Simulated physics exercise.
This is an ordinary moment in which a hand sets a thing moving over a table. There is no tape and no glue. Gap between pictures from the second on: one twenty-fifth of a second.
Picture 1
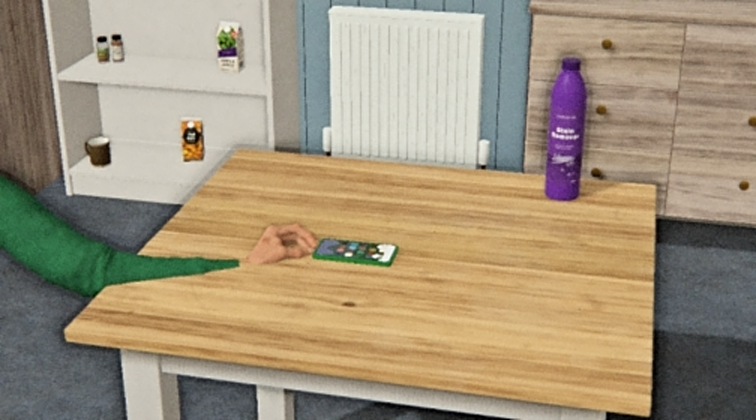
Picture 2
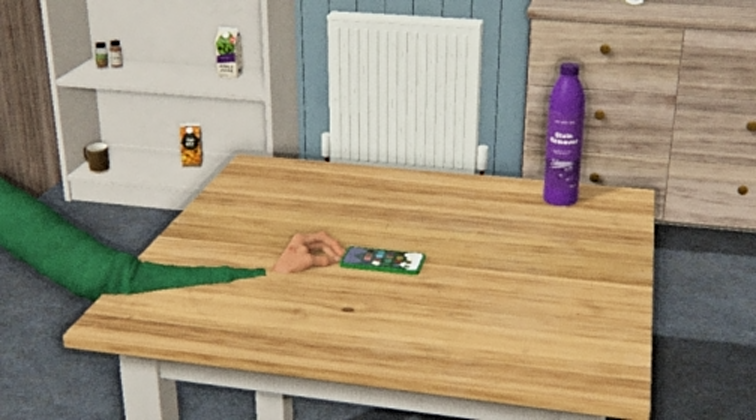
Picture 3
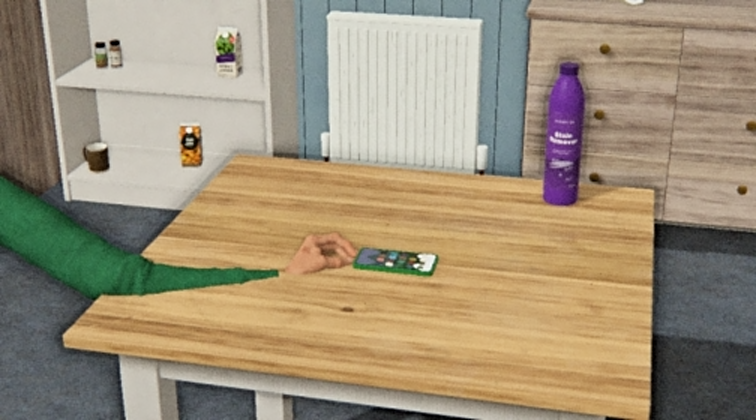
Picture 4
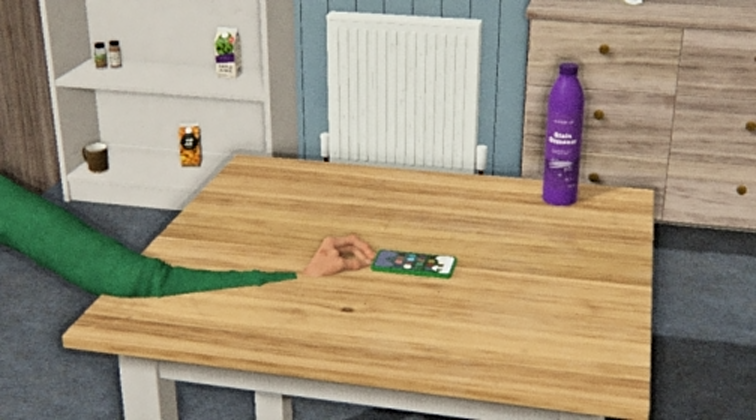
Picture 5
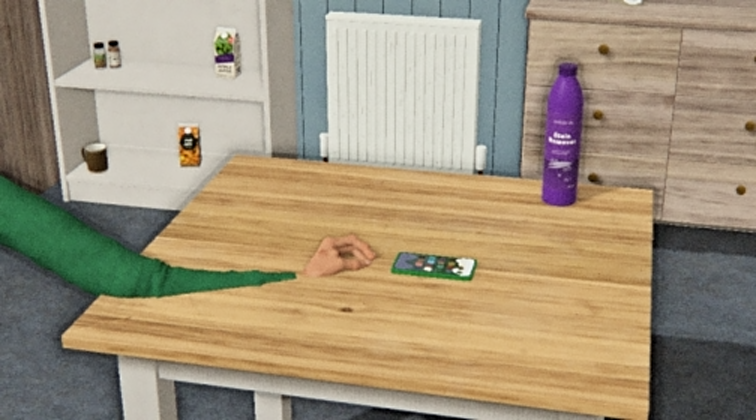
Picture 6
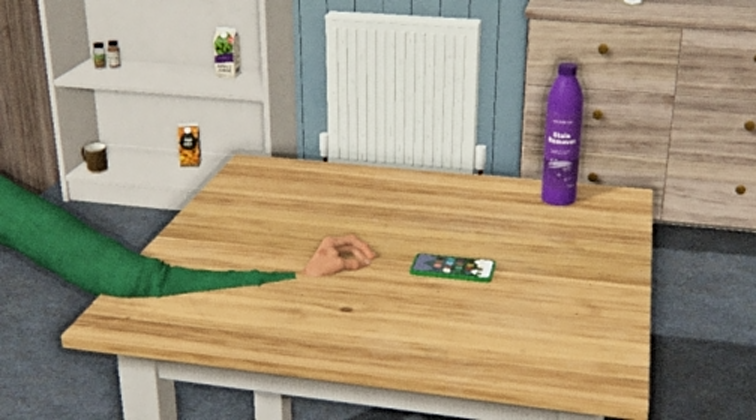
A green-sleeved arm reaches in from the left over a pale wooden table, seen from slightly above in a room with blue-grey carpet. A green phone lies by the fingers, a purple stain remover bottle stands at the back right, and white shelves, a white radiator and wooden drawers are behind. The hand pushes the phone rightward, then stays back while the phone slides a little farther right.
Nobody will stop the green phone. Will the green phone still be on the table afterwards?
Yes, on the table.
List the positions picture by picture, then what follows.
In the first frame, under the hand; green phone (356, 252).
In the second frame, under the hand; green phone (383, 260).
In the third frame, under the hand; green phone (396, 262).
In the fourth frame, green phone (414, 264).
In the fifth frame, green phone (434, 267) shifted a little.
In the sixth frame, green phone (453, 268) shifted a little.
Then, 0.10 s on from there, green phone shifted about its own width near (493, 272).
Then, 0.20 s on from there, green phone shifted about its own width near (521, 275).
Then, 0.30 s on from there, green phone shifted about its own width near (537, 276).
In the end, moved from the start, green phone. At the end, from the last picture's camera, green phone near (540, 277).
